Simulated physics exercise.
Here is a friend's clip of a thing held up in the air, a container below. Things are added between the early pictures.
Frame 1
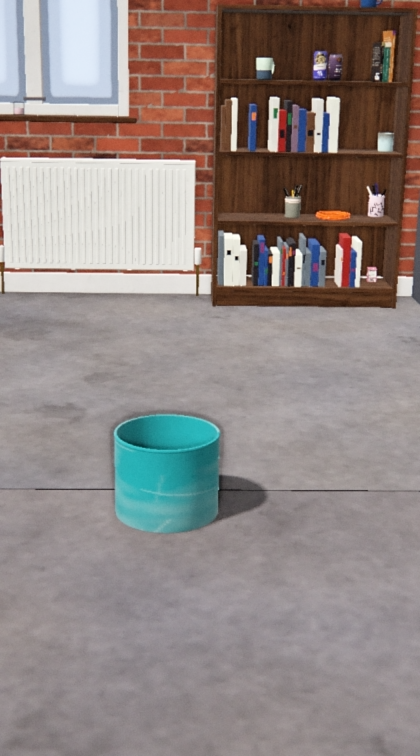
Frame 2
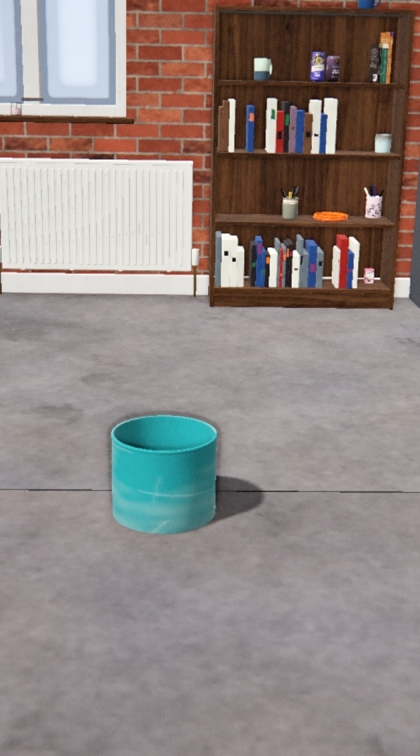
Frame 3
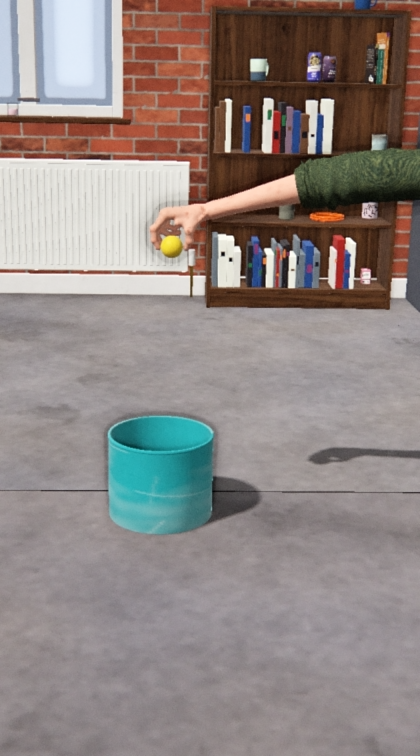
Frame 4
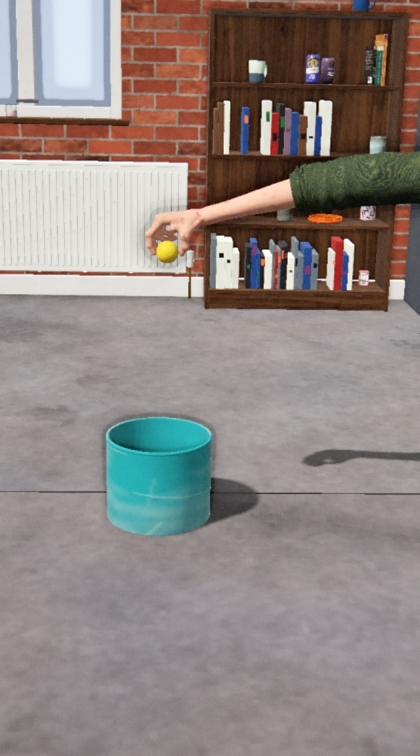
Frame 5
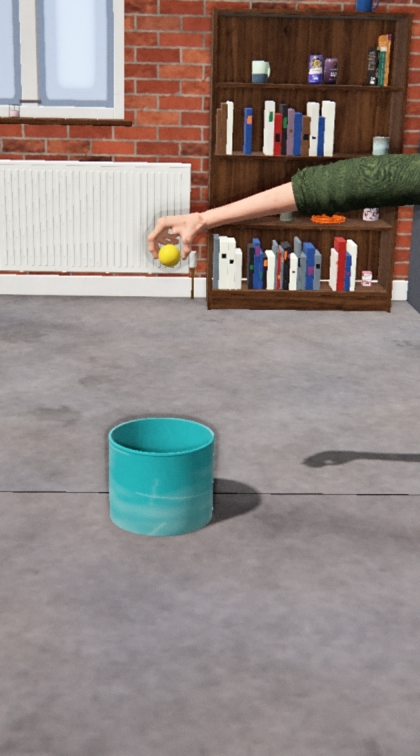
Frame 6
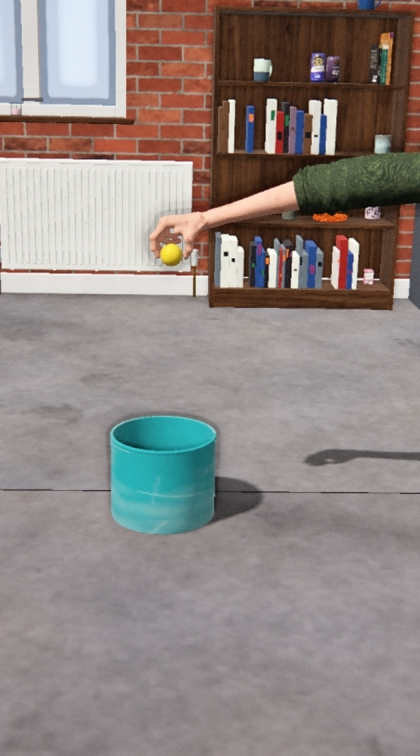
We see a teal bucket on a grey floor before a radiator and a bookshelf; then an arm in a green sleeve appears from the right, its hand holding a yellow lemon above the bucket, almost still.
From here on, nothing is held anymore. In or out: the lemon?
So the lemon falls in in the end.
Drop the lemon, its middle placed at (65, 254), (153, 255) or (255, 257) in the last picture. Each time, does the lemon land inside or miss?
Log: Run one winds up out, run two winds up within, run three winds up out.
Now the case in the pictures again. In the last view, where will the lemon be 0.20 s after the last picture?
(171, 305), roughly.
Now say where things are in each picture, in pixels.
Bucket (167, 472), in the first picture.
Bucket (164, 473), in the second picture.
Still on the way; lemon (172, 247); bucket (161, 473), in the third picture.
Still on the way; lemon (167, 252); bucket (159, 474), in the fourth picture.
Still on the way; lemon (170, 256); bucket (161, 475), in the fifth picture.
In place, still held; lemon (172, 255); bucket (163, 473), in the sixth picture.
Then, 0.20 s later than the last frame, lemon dropping near (171, 305).
Then, 0.34 s later than the last frame, lemon dropping near (170, 424).
When it is over, the lemon is caught, near (169, 500).
